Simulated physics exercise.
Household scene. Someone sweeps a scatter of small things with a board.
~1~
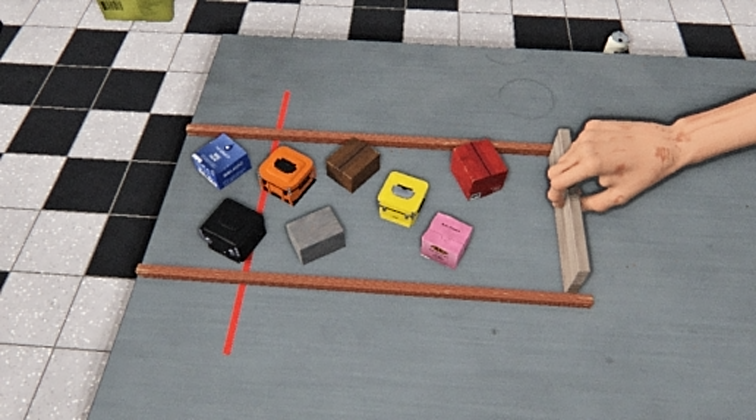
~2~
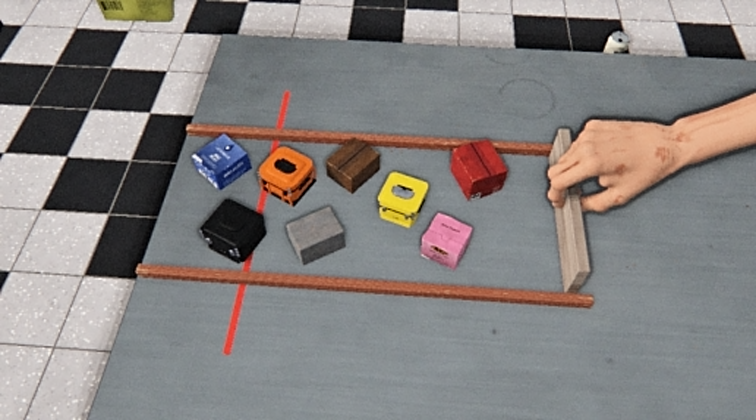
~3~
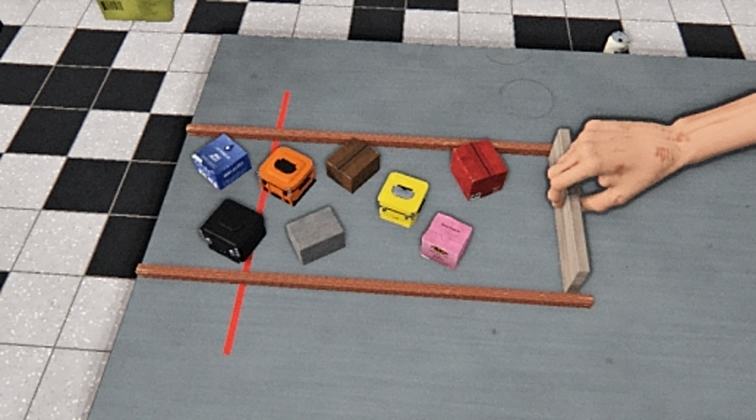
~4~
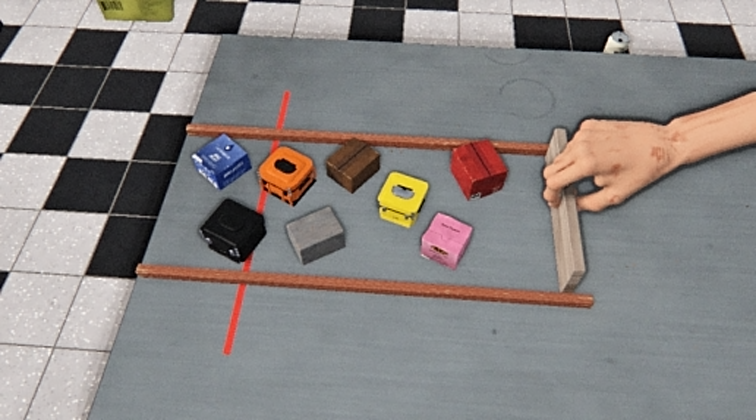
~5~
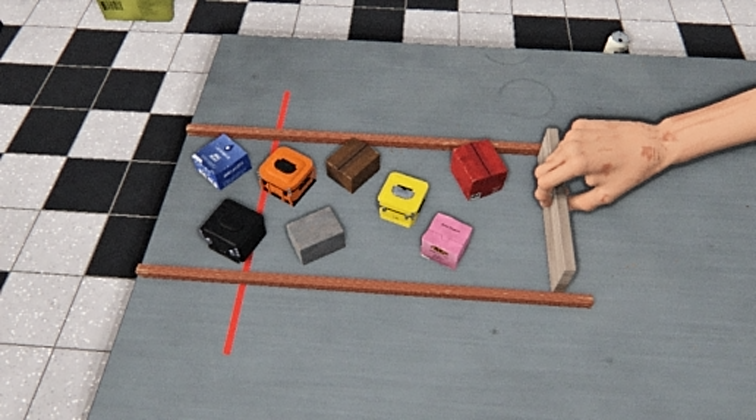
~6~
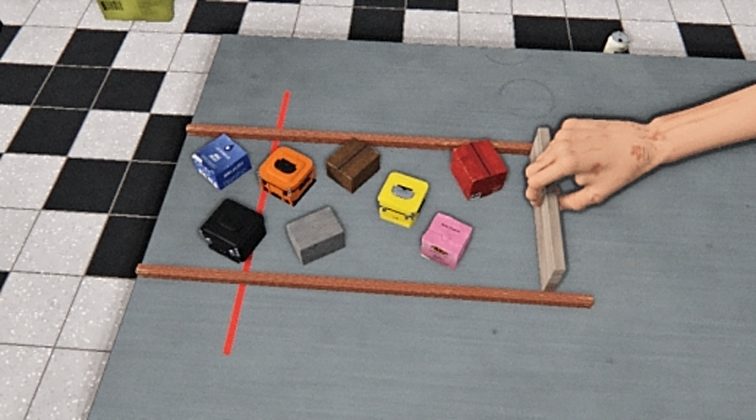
On a grey tabletop, a hand slides a wooden board slightly left between two rails toward colourful small boxes, which stay still.
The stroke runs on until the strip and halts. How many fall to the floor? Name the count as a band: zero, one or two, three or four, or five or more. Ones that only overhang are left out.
The count falls in the one or two band.
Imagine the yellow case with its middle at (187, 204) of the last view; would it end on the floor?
From that position it ends up off.
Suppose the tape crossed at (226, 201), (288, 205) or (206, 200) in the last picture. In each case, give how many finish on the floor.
2, 0, 5.
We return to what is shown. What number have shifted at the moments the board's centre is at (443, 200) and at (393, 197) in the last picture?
2 by the first point, 4 by the second.
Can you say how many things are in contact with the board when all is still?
At rest, 3 are in contact.
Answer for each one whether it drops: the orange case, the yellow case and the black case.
For the orange case, it stays up there; for the yellow case, it stays up there; for the black case, it ends up falling.
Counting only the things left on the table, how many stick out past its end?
That adds up to 1.
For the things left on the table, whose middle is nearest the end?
Result: Blue box.
Early on, none off yet; blue box at rest near (222, 162); black case at rest near (235, 231); orange case at rest near (288, 176).
Finally, the number that fall off is one or two; lost, black case.
